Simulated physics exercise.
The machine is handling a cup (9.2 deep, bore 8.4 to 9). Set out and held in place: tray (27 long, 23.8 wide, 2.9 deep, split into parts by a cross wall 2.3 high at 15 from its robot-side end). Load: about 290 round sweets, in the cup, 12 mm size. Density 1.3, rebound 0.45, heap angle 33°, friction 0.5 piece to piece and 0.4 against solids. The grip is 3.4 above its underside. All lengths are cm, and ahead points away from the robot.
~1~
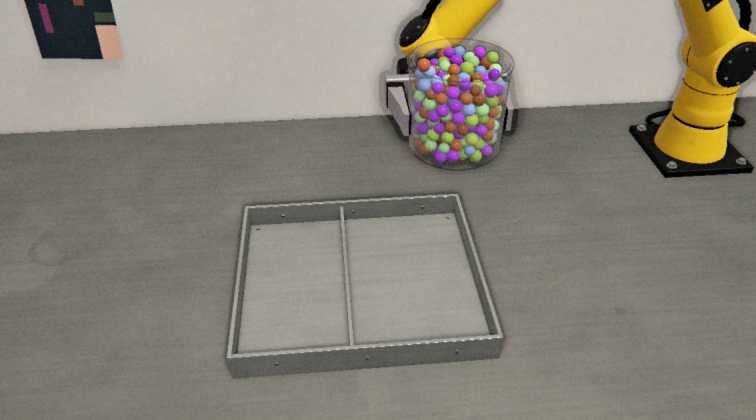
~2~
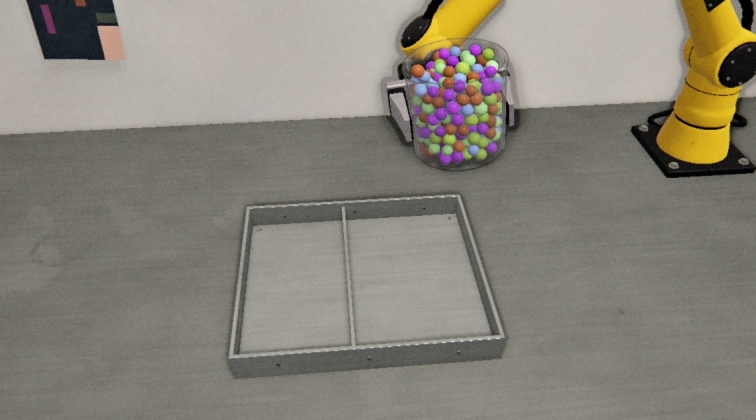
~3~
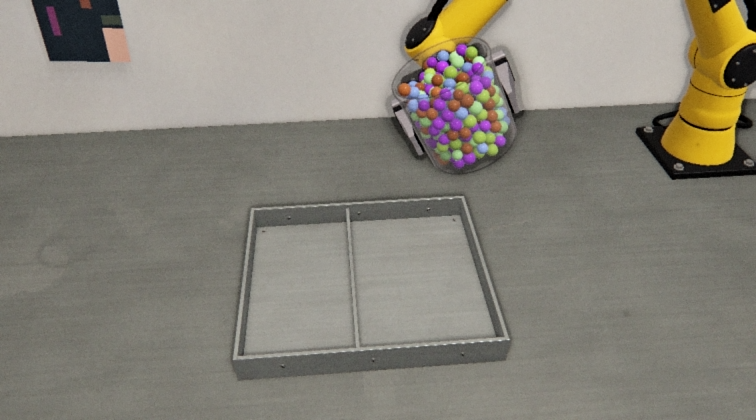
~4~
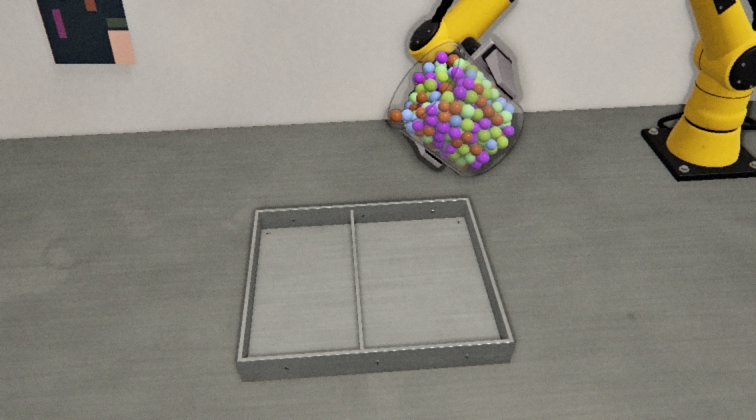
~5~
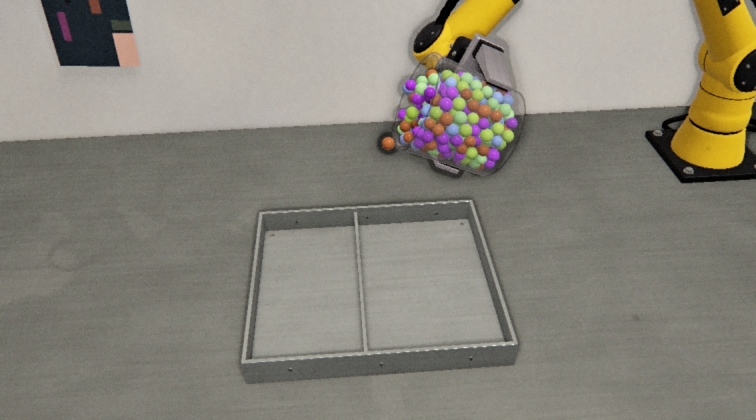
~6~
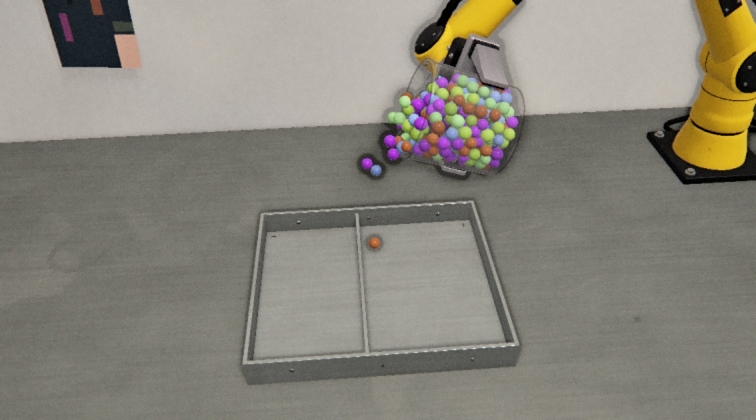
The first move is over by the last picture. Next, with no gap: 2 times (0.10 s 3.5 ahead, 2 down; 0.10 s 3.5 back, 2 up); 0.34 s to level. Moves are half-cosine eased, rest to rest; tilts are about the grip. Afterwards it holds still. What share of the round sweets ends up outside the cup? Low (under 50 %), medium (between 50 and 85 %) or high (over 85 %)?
Share outside the cup: Low (under 50 %).
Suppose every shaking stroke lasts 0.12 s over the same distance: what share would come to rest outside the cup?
It would be near 35 per cent.
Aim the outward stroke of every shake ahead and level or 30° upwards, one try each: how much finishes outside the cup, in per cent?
Some 60 and 75 per cent.
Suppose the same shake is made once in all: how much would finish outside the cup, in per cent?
In that case some 30 per cent.
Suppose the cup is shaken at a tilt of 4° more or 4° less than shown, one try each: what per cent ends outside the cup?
Some 45 and 30 per cent.
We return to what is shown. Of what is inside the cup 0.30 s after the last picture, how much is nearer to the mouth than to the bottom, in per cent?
About 45 per cent.
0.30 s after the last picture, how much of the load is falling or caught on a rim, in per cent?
Roughly 15 per cent.
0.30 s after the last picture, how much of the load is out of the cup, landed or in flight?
Near 25 per cent so far.
Then, 0.30 s after the last picture, tilted 71° forward, highest piece 23 above the table; 221 in the cup, 20 in the far-side part, 3 in the robot-side part, 44 in flight or on a rim.
Then, 0.59 s after the last picture, tilted 28° forward, highest piece 26 above the table; 182 in the cup, 80 in the far-side part, 20 in the robot-side part, 2 on the table or floor, 4 in flight or on a rim.
Then, 0.94 s after the last picture, level, highest piece 26 above the table; 180 in the cup, 84 in the far-side part, 22 in the robot-side part, 2 on the table or floor.
Then, 1.99 s after the last picture, level, highest piece 26 above the table; 180 in the cup, 84 in the far-side part, 22 in the robot-side part, 2 on the table or floor.
Final count, 180 in the cup, 84 in the far-side part, 22 in the robot-side part, 2 on the table or floor. That is 38 % outside the cup.
